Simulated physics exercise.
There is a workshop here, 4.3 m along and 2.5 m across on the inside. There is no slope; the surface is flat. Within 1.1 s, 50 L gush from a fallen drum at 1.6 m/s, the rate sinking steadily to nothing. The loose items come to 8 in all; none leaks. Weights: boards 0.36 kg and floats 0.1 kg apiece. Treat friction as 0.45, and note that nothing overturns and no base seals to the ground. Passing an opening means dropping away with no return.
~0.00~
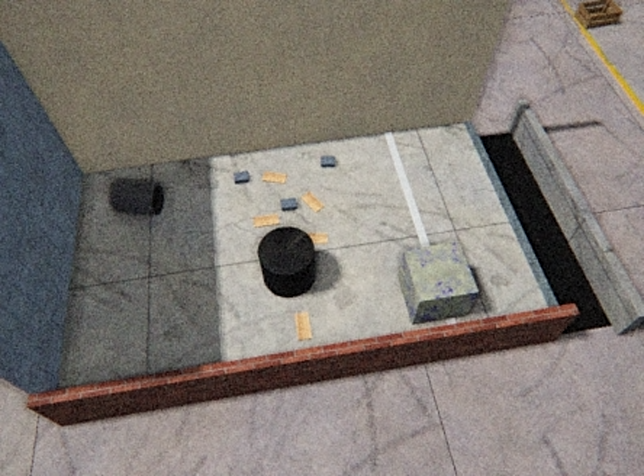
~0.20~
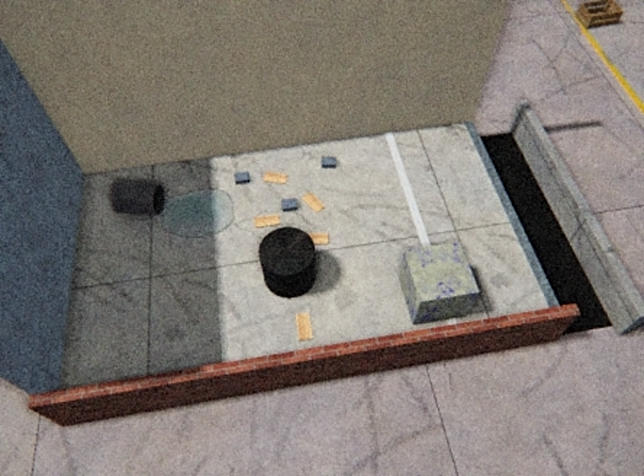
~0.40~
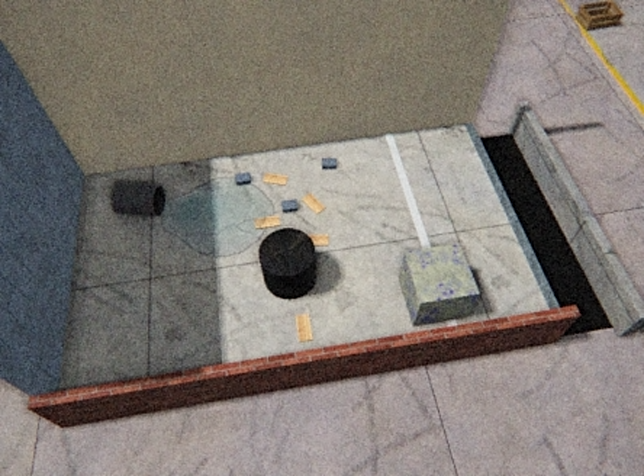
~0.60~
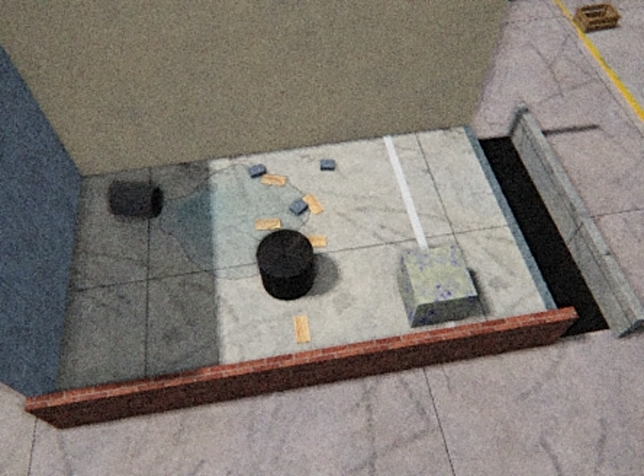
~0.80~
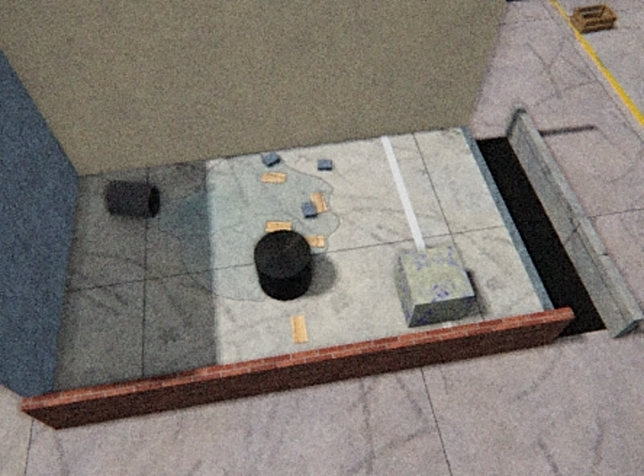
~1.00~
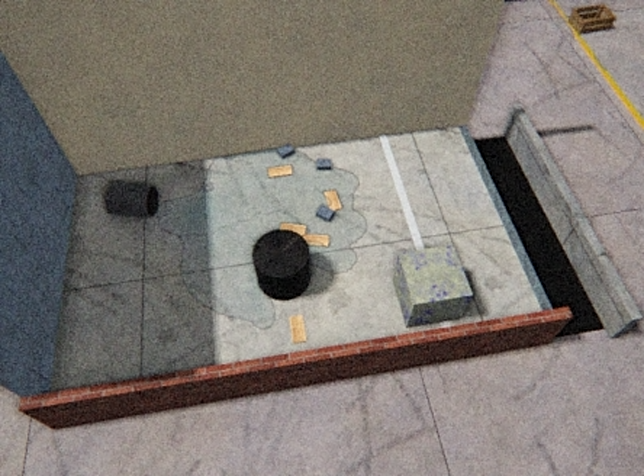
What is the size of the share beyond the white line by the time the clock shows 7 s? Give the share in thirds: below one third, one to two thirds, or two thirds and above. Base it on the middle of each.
Two thirds and above.
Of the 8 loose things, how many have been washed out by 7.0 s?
It comes to 5.
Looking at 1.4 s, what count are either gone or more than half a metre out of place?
5.
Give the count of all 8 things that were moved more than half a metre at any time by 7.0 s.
It adds up to 7.
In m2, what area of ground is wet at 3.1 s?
Flooded: Near 4.0 m2.
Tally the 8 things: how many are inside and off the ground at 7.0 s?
It comes to 0.
After 1.4 s 0 of 8 are over the mark; 6 afloat.
After 3.1 s 7 of 8 are over the mark; 1 afloat.
After 4.9 s 7 of 8 are over the mark; 0 afloat.
After 7.0 s 7 of 8 are over the mark; 0 afloat.
